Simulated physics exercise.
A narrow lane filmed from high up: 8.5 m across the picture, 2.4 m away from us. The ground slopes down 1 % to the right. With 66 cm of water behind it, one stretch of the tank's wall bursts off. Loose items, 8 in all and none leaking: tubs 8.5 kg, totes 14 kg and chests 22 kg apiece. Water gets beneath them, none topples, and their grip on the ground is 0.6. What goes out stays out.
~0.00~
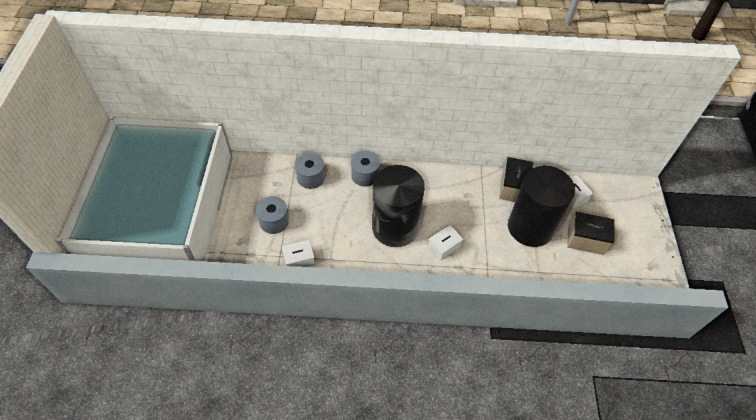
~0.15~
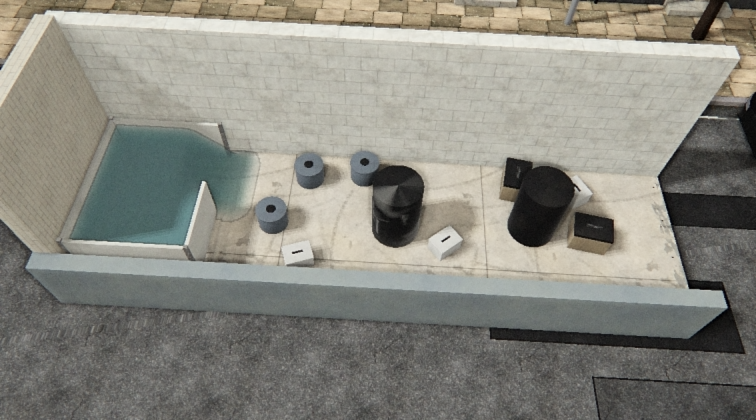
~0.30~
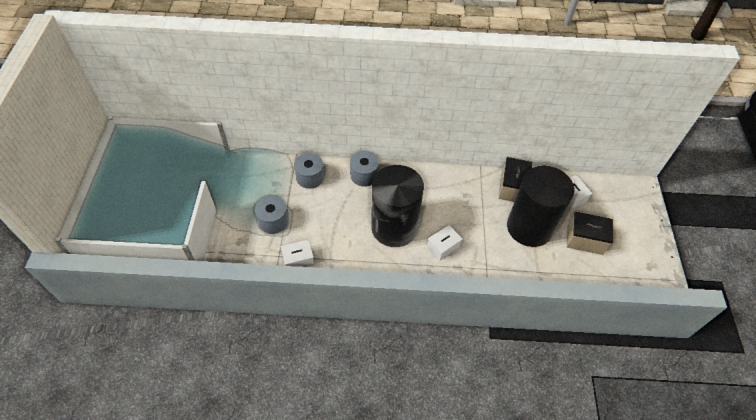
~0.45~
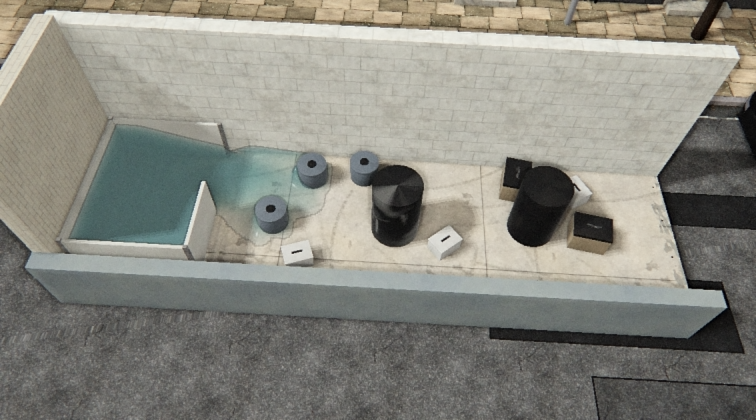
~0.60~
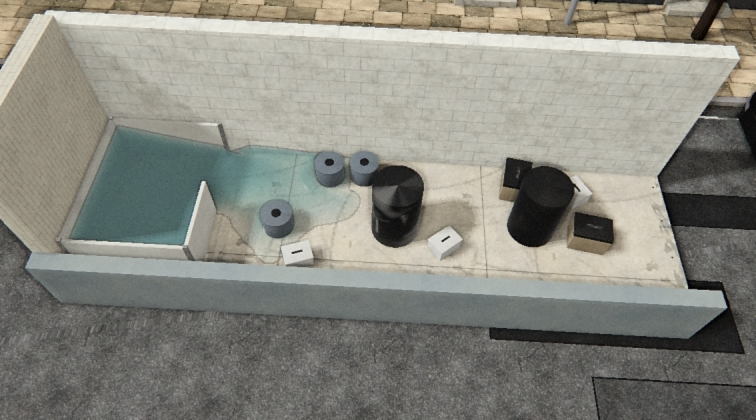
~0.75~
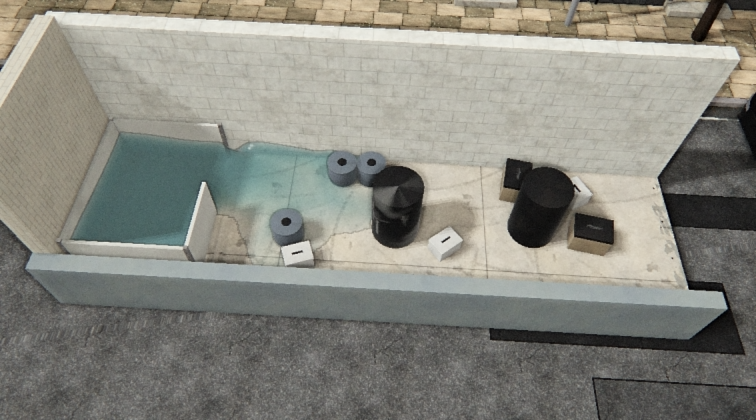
Water pouring through a gap in a tank wall, spreading right across a walled lane and pushing blue-grey cylinders along the floor.
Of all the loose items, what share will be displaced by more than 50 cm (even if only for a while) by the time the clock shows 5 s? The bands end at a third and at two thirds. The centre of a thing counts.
It is from one to two thirds.
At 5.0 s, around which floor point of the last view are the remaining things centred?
Around (442, 253).
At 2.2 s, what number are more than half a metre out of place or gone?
By then 4.
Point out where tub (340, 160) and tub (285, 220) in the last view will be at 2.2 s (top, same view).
Around (509, 185) and (353, 259).
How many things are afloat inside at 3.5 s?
I count 2.
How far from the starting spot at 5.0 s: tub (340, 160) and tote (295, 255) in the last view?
In that order: Washed out, 5 cm.
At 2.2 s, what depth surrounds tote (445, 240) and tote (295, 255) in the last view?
Roughly 2 and 3 cm.
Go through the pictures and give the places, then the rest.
In the first frame, a tub at (309, 164) rests on the ground; a tub at (271, 209) rests on the ground; 3.3 m2 under water; 0 of 8 have shifted.
In the second frame, a tub at (309, 164) rests on the ground; a tub at (271, 209), on the bottom; water covers 3.9 m2; 0 of 8 have shifted.
In the third frame, a tub at (308, 164), on the bottom; a tub at (270, 209) rests on the ground; 4.7 m2 under water; 0 of 8 have shifted.
In the fourth frame, a tub at (312, 164) rests on the ground, 5 cm from its start; a tub at (270, 209), on the bottom; water covers 5.4 m2; 1 of 8 have shifted.
In the fifth frame, a tub at (329, 163), on the bottom, 32 cm from its start; a tub at (276, 213) rests on the ground, 12 cm from its start; water covers 6.2 m2; 2 of 8 have shifted.
In the sixth frame, a tub at (342, 162), on the bottom, 51 cm from its start; a tub at (286, 222), on the bottom, 32 cm from its start; 7.1 m2 under water; 3 of 8 have shifted.
After 1.1 s 3 of 8 are over 50 cm from their spots; 1 afloat.
After 2.2 s 4 of 8 are over 50 cm from their spots; 3 afloat.
After 3.5 s 5 of 8 are over 50 cm from their spots; 2 afloat.
After 5.0 s 5 of 8 are over 50 cm from their spots, and 5 have been at some point; 1 afloat.
